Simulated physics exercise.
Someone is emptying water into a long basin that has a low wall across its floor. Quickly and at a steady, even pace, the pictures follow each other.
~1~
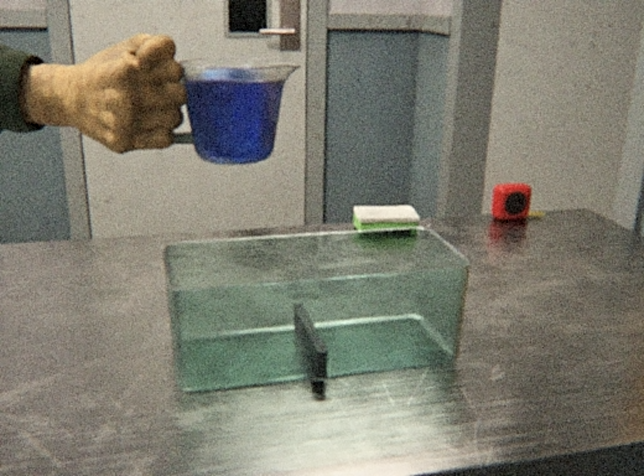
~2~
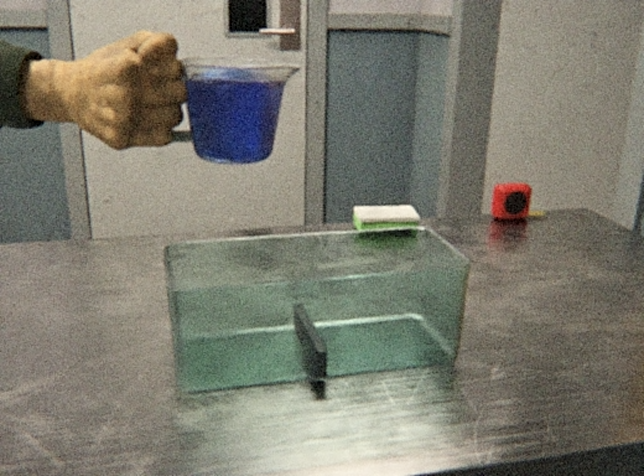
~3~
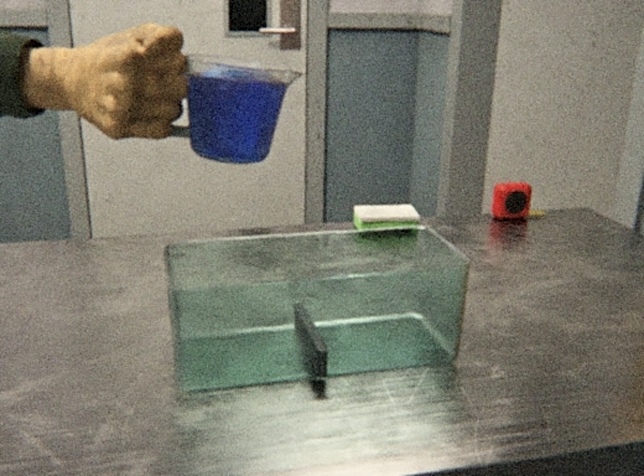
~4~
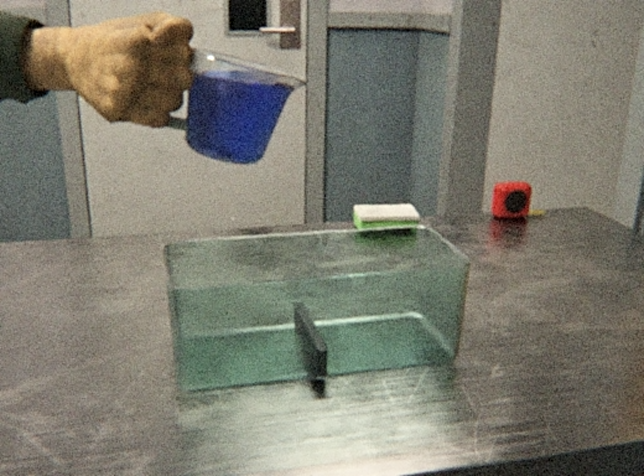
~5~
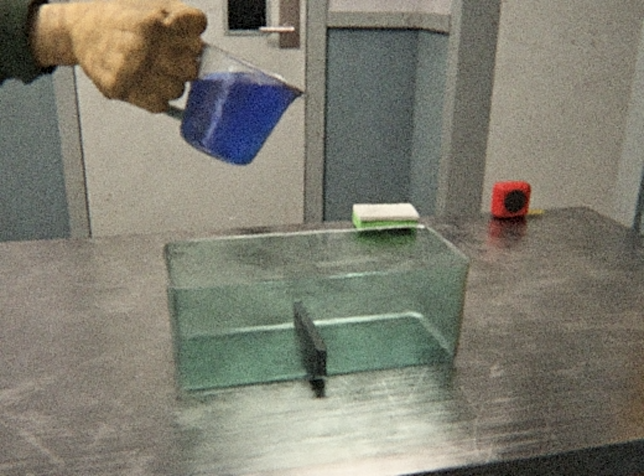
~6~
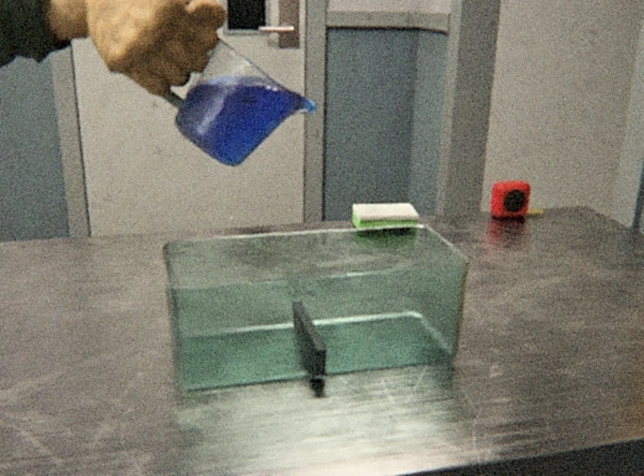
Above a long glass basin, a hand tilts a cup of blue water rightward to its rim.
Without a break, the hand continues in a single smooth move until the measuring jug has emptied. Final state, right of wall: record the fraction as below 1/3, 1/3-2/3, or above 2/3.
Recorded: Above 2/3.
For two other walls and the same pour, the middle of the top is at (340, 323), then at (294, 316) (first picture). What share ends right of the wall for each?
With the first placement it is 45 %, with the second 90 %.
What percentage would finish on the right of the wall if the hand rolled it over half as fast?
It works out near 90 %.
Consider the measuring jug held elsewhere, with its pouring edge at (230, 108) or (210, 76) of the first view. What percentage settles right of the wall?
You'd see around 10 per cent, and then around 10 per cent.
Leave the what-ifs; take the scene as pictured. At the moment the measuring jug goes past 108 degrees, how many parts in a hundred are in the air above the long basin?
Something close to 35 percent of it.
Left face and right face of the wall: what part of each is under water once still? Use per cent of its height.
Left of the wall 10 %, right of the wall 60 %.
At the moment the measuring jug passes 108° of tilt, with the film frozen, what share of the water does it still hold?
Roughly 30 %.
A moment on, the measuring jug is tipped right over and 28 per cent is still to pour, 0 is left of the wall and 35 right of it.
Next, the measuring jug is tipped right over and 1 per cent is still to pour, 13 is left of the wall and 80 right of it.
Then the measuring jug is tipped right over and 0 per cent is still to pour, 18 is left of the wall and 80 right of it.
Later the measuring jug is tipped right over and 0 per cent is still to pour, 19 is left of the wall and 80 right of it.
At rest 19 per cent lies left of the wall, 80 right of it and 2 outside.
